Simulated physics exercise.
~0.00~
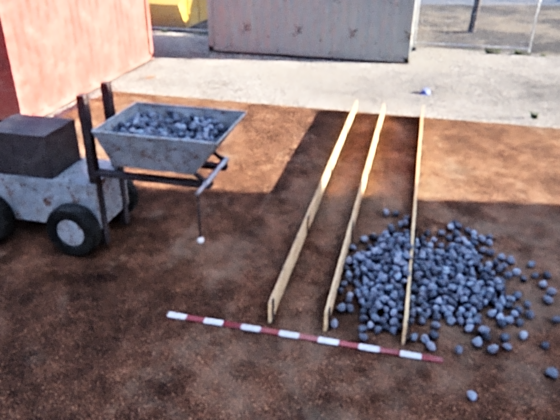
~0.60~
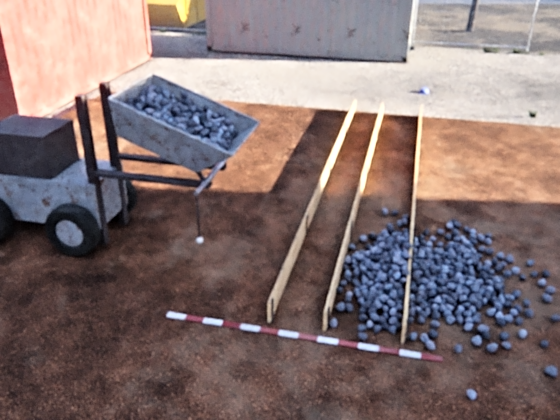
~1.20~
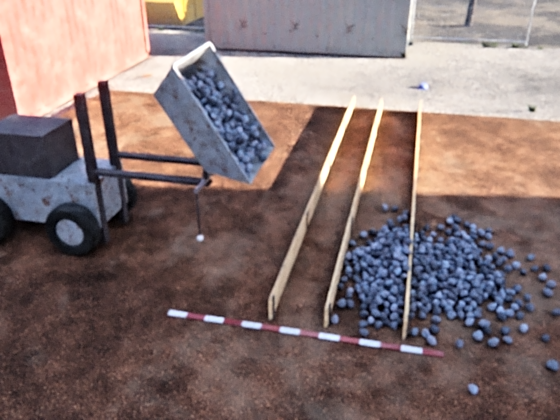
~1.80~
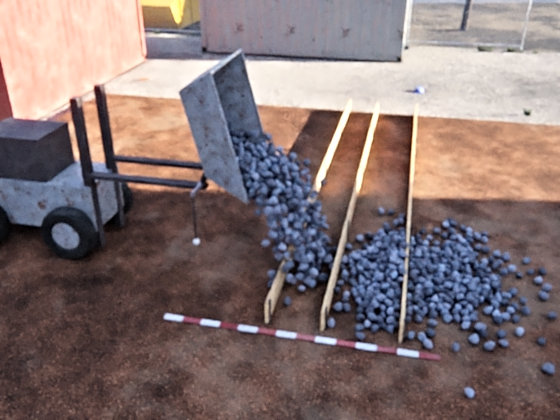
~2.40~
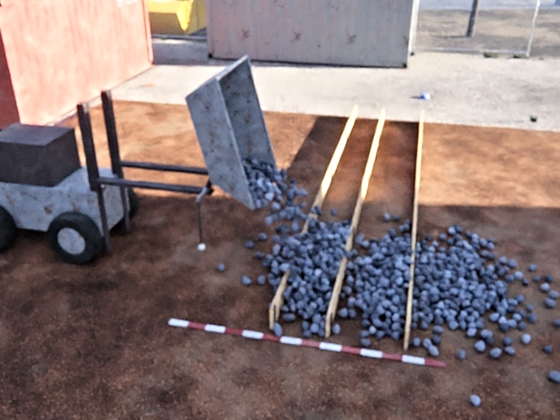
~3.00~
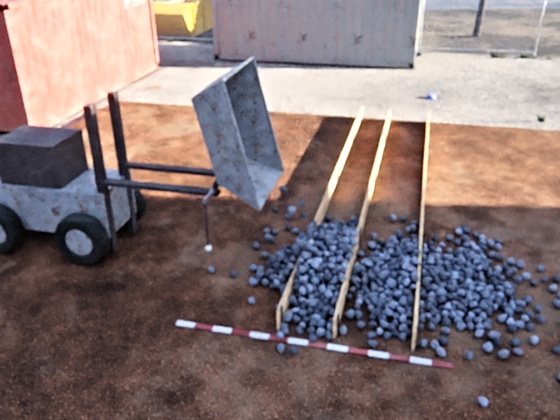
On reddish-brown ground, a small wheeled loader tipping its grey skip rightward, stones pouring across the nearest boards until it hangs empty.
